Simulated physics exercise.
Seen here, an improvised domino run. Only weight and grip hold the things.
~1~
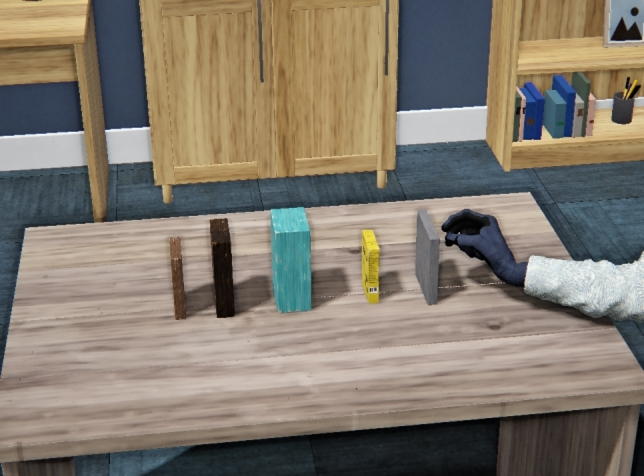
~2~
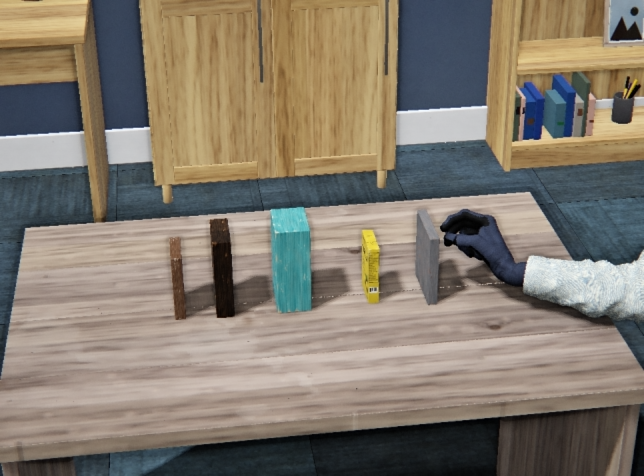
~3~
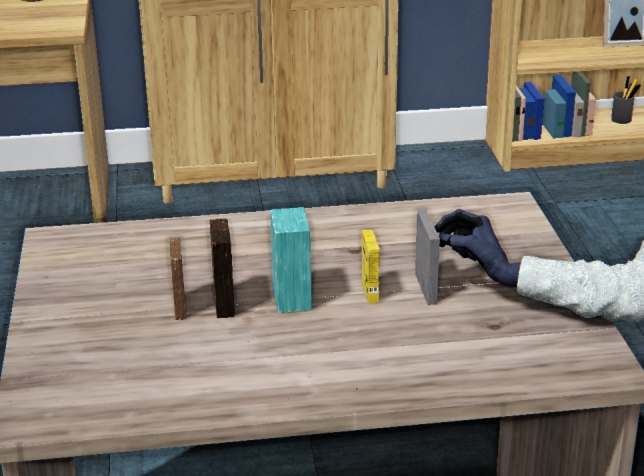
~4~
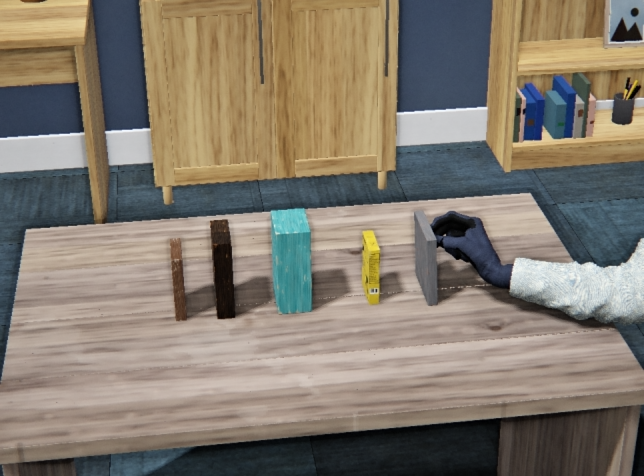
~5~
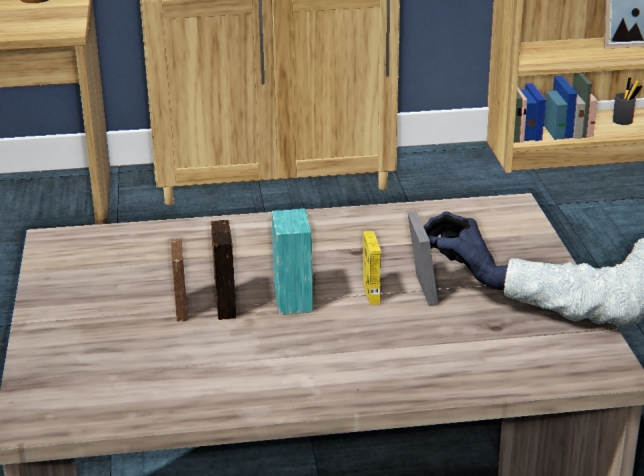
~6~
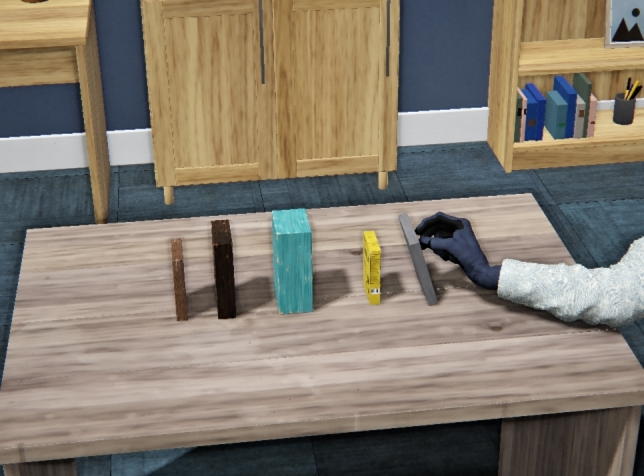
A gloved hand pushes the upright grey board, tilting it left toward the yellow packet.
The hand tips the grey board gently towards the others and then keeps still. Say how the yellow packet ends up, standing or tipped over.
The yellow packet topples.
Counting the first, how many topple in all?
In all, 2.
Then, 0.10 s later than the last frame, grey board 35° over.
Then, 0.20 s later than the last frame, grey board 69° over; yellow packet tilted by 49° near (350, 275).
Then, 0.30 s later than the last frame, grey board 77° over; yellow packet on its side near (343, 292).
When it is over, lying over on the table, yellow packet; the other 2 as before. End places, in pixels of the last picture, yellow packet near (343, 293).
